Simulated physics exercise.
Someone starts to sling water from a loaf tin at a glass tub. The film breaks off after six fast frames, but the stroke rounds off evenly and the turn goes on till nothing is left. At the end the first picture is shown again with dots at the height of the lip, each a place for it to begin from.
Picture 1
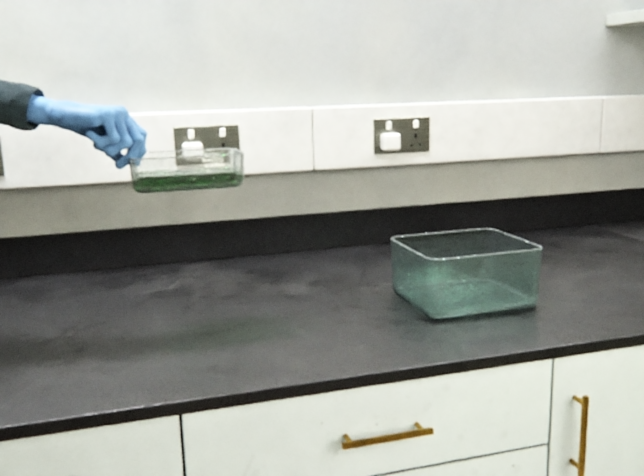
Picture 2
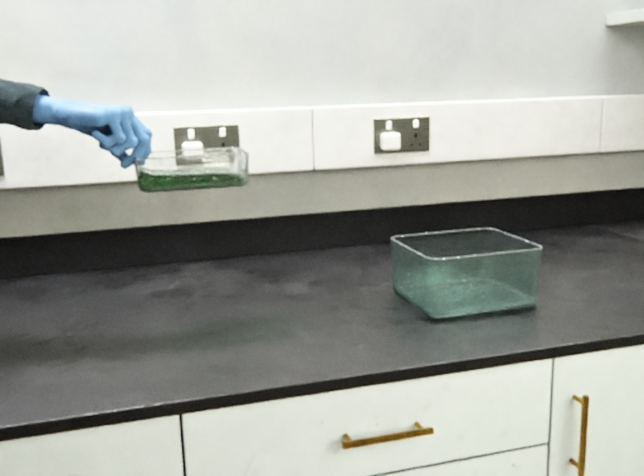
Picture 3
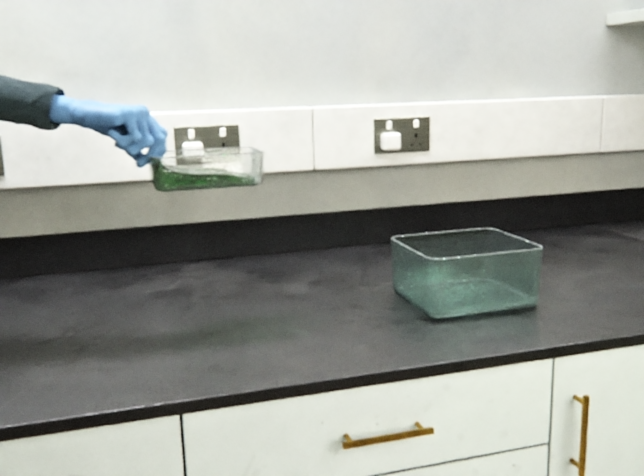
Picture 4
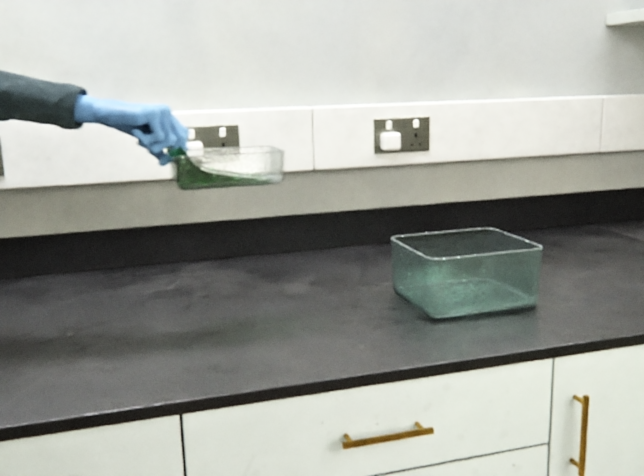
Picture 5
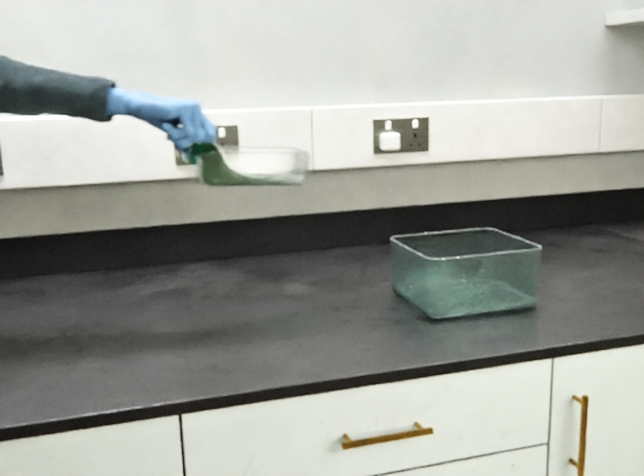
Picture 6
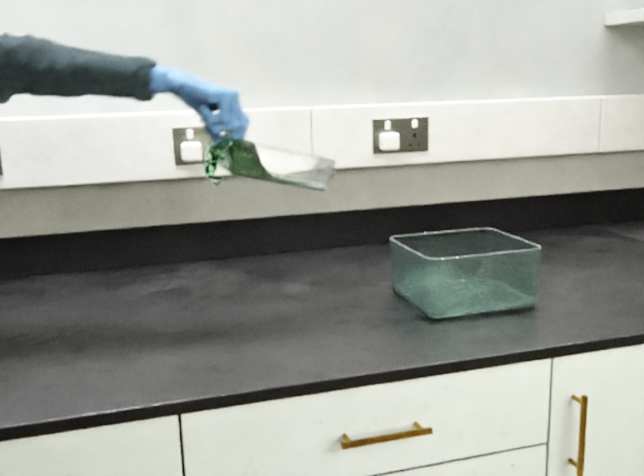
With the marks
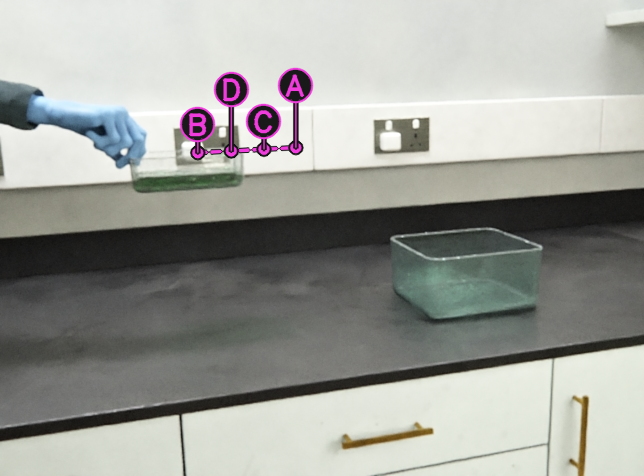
A blue-gloved hand swept a clear container of green liquid rightward above a dark counter with a glass tub on it, then tilted it as the liquid surged up and slopped over the back rim.
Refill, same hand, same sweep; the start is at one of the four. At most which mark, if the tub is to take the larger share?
Dot C.
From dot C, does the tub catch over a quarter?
Yes.
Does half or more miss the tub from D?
Yes.
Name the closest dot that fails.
D it is.
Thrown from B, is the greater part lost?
Yes, that goes wrong.
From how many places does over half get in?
Two of the four.
In magenta, A at (295, 147); B at (197, 152); C at (263, 149); D at (231, 151).
If A is chosen, about 67 % lands in the tub, 23 % falls short and 10 % goes beside or beyond.
If B is chosen, about 0 % lands in the tub, 97 % falls short and 3 % goes beside or beyond.
If C is chosen, about 67 % lands in the tub, 24 % falls short and 8 % goes beside or beyond.
If D is chosen, about 26 % lands in the tub, 68 % falls short and 6 % goes beside or beyond.
